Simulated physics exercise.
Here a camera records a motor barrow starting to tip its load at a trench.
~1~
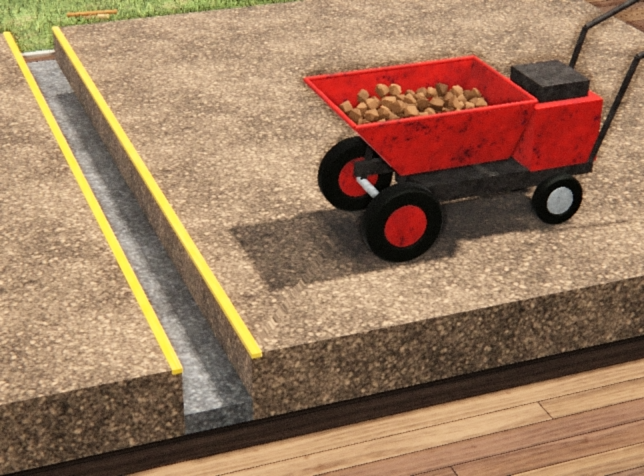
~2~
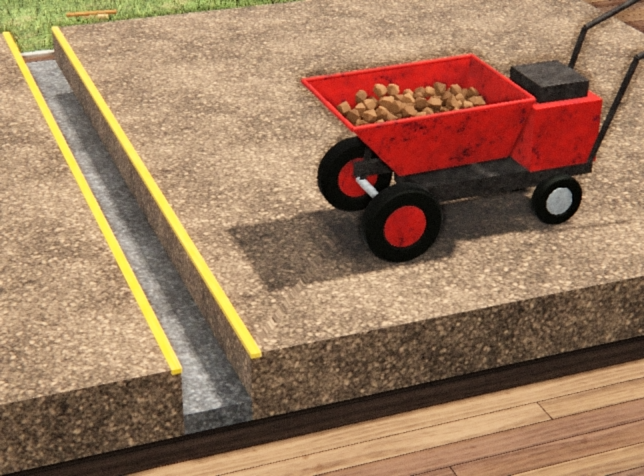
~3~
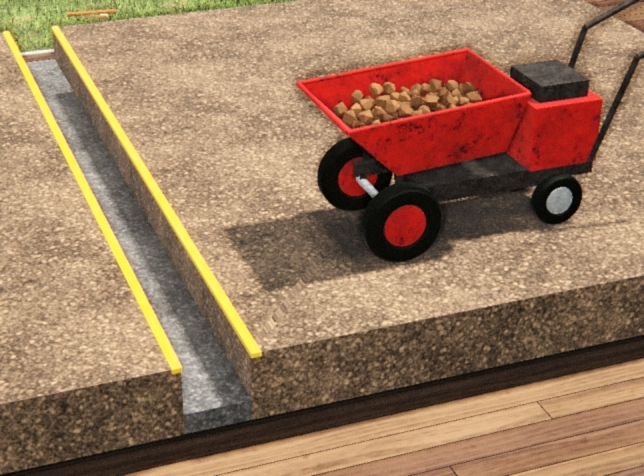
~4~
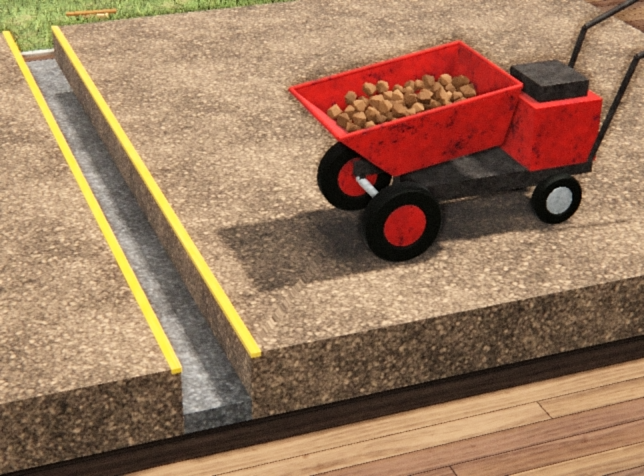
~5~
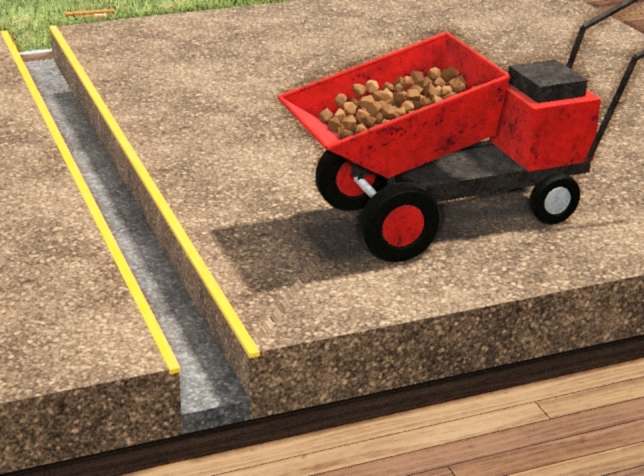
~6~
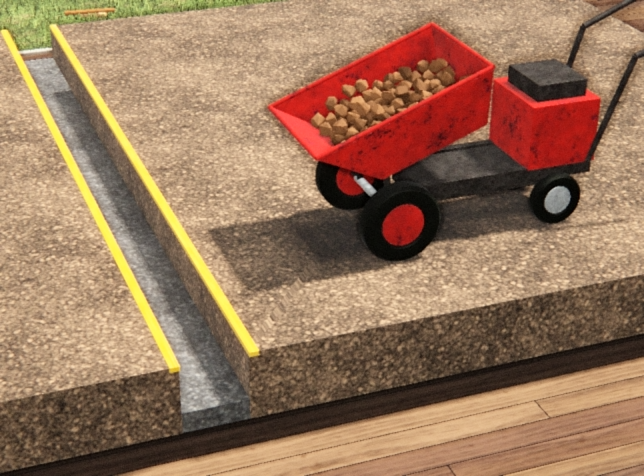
The footage shows a red motor barrow loaded with brown clods standing to the right of a yellow-edged trench, its wheels still, as its skip gradually tilts, the rear rising and the front lip lowering toward the left.
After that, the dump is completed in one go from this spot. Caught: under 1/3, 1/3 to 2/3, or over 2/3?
Lower than a third.
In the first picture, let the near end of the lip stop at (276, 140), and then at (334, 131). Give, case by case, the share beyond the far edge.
The first stop gives 0 per cent; the second gives 0 per cent.
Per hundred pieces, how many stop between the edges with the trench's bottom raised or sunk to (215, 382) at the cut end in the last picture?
Estimated share: Approx. 20 %.
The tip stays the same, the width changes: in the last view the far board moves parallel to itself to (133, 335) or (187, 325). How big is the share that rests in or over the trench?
The first try lands around 30 %, the second around 20 %.
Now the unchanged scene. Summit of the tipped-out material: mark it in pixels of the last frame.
Around (235, 230).
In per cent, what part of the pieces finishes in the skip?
Close to 40 per cent.
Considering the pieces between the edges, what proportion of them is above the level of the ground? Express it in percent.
The answer is close to 0 per cent.
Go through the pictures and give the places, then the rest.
The first picture shows lip of the skip near (355, 128), level; top of the load near (412, 108), clay clods; first edge of the trench near (235, 317); far edge near (159, 332), the trench over half as wide as the skip, and about as deep as wide.
The second picture shows lip of the skip near (353, 130), tipped barely; top of the load near (422, 102).
The third picture shows lip of the skip near (348, 133), tipped barely; top of the load near (431, 102).
The fourth picture shows lip of the skip near (339, 139), tipped a little; top of the load near (448, 99).
The fifth picture shows lip of the skip near (328, 148), tipped a little; top of the load near (445, 92).
The sixth picture shows lip of the skip near (317, 159), tipped clearly; top of the load near (445, 88); first edge of the trench near (232, 316); far edge near (156, 330).
Shortly afterwards, skip tipped steeply; the whole lot in the skip.
Next, skip tipped right over; near two thirds in the skip; near a quarter short of the trench; only a few in or heaped over the trench; only a few falling.
Some moments later, skip tipped right over; near a third in the skip; near a third short of the trench; near a quarter in or heaped over the trench; only a few beyond it.
In the end, skip tipped right over; near a third in the skip; near a third short of the trench; near a quarter in or heaped over the trench; only a few beyond it.
